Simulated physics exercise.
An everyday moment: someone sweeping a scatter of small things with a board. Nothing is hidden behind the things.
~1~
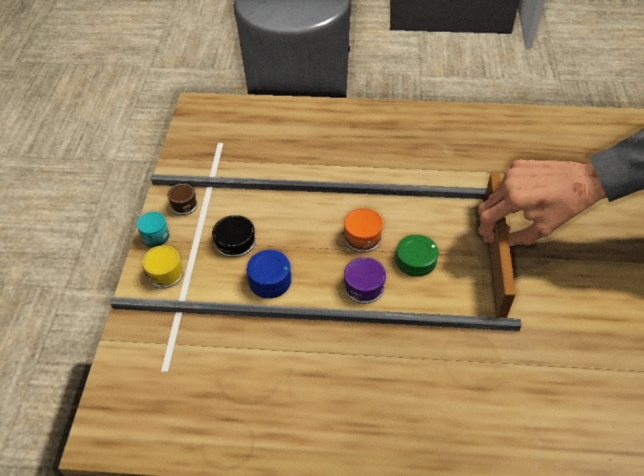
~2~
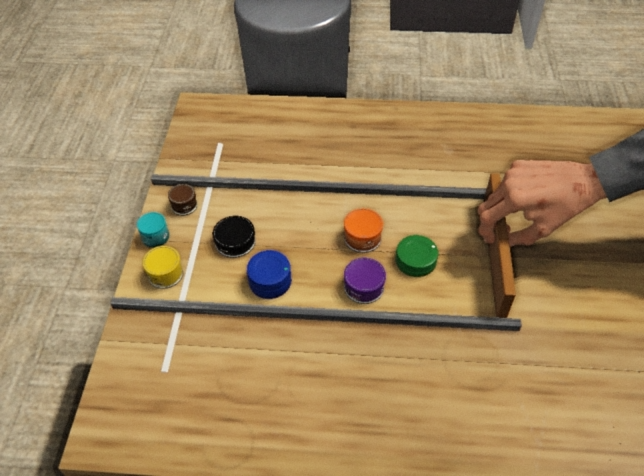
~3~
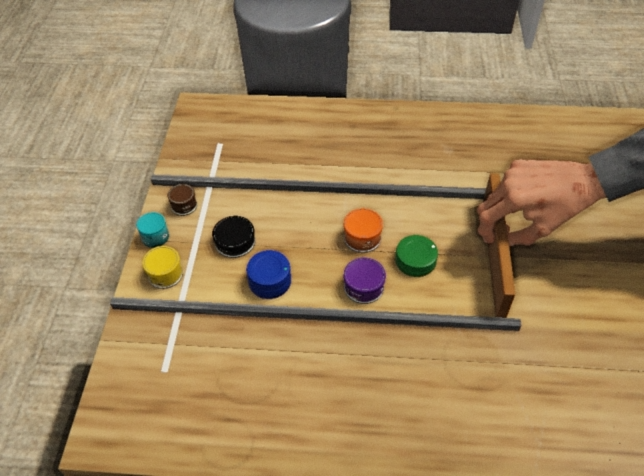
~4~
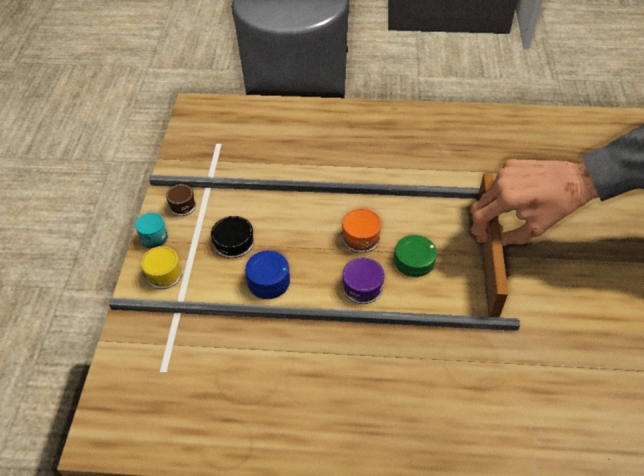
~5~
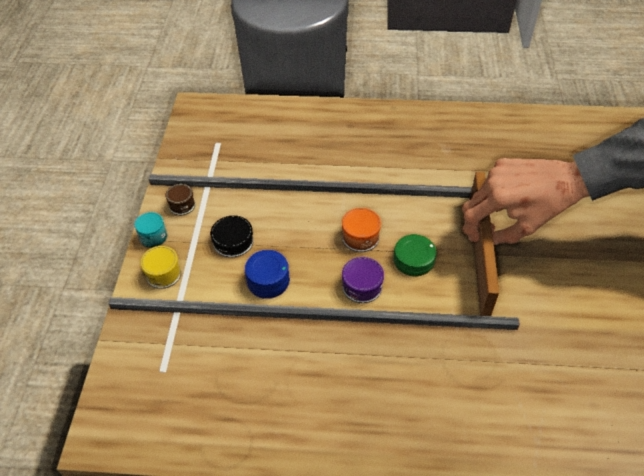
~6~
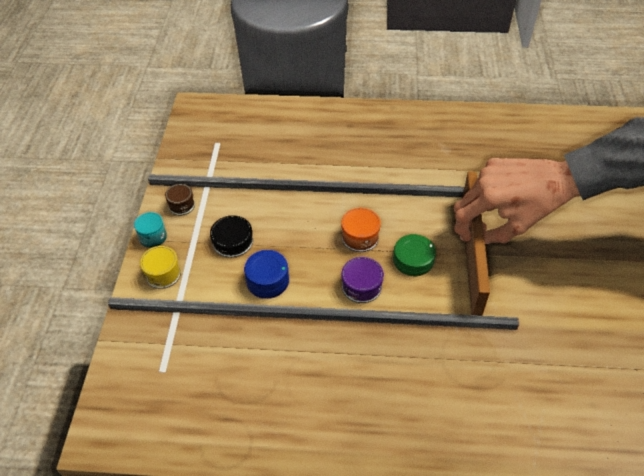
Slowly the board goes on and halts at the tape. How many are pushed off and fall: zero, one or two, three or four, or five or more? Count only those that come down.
The number that fall off is one or two.
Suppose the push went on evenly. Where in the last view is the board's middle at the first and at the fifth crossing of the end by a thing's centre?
Its middle is around (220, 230) and later (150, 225).
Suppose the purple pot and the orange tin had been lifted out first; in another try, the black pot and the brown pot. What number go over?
First 1, then 1.
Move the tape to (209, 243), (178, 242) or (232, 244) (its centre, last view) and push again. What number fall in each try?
Down on the floor: 2, 4 and 0.
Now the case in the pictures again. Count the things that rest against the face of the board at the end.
In contact: 3.
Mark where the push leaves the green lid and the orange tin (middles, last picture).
The green lid at (170, 249), the orange tin at (179, 215).
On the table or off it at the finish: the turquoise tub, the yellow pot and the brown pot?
The turquoise tub goes over, the yellow pot comes down, the brown pot is kept.
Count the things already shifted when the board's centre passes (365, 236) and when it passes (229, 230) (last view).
First 3, then 7.
Soon after, none off yet; turquoise tub at rest near (151, 230); yellow pot at rest near (161, 268); brown pot at rest near (180, 200).
After that, none off yet; turquoise tub at rest near (151, 230); yellow pot displaced a little near (140, 267); brown pot at rest near (180, 200).
In the end, the number that fall off is one or two; gone, yellow pot and turquoise tub.
